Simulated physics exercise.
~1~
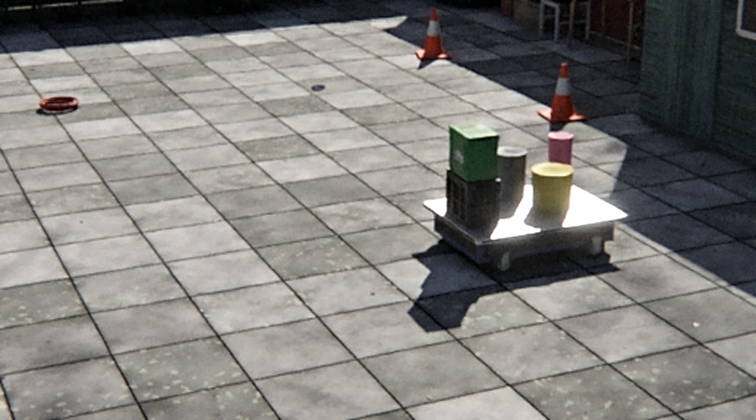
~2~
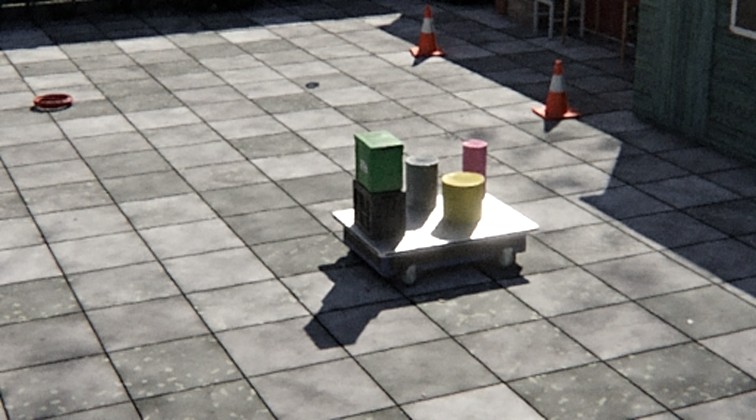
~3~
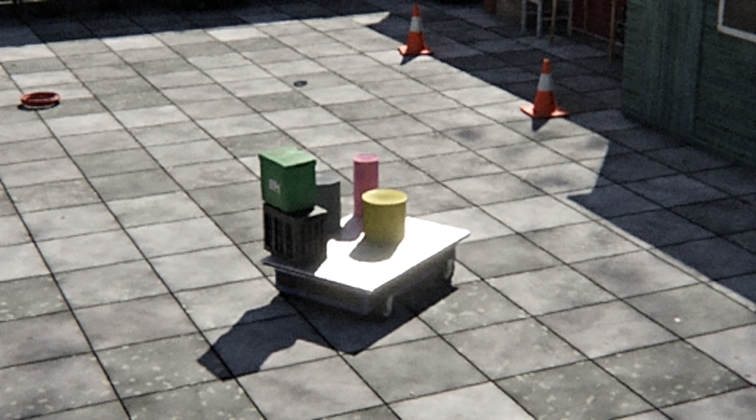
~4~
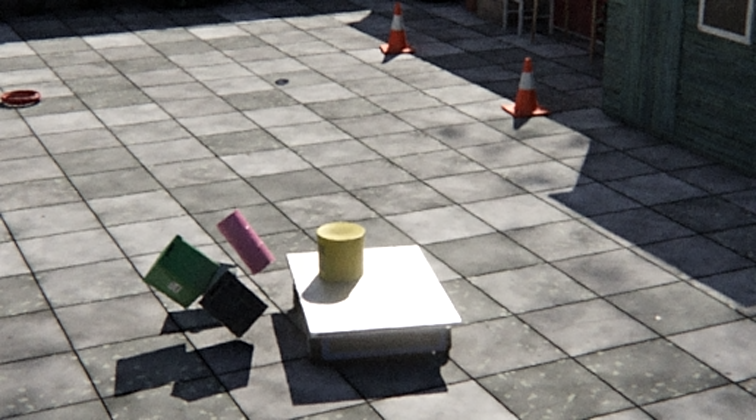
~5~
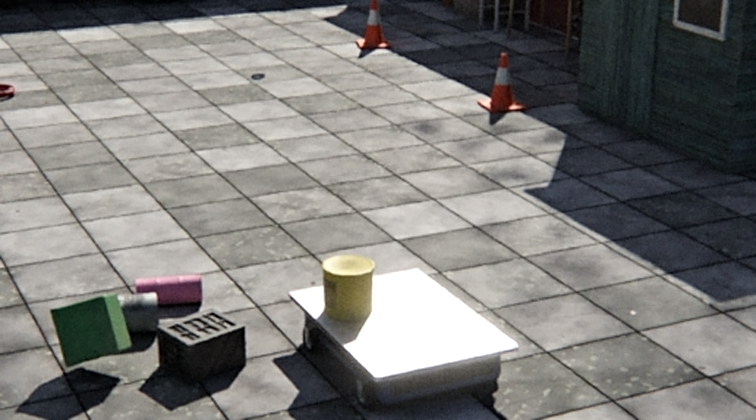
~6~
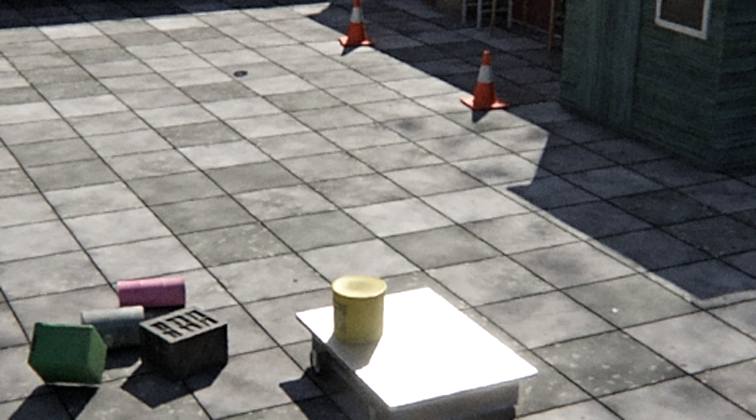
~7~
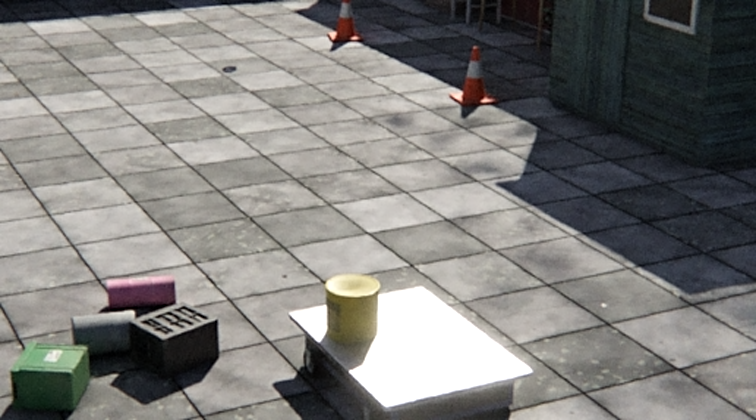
A white cart turns and stops, spilling everything except a yellow pail onto the paving.
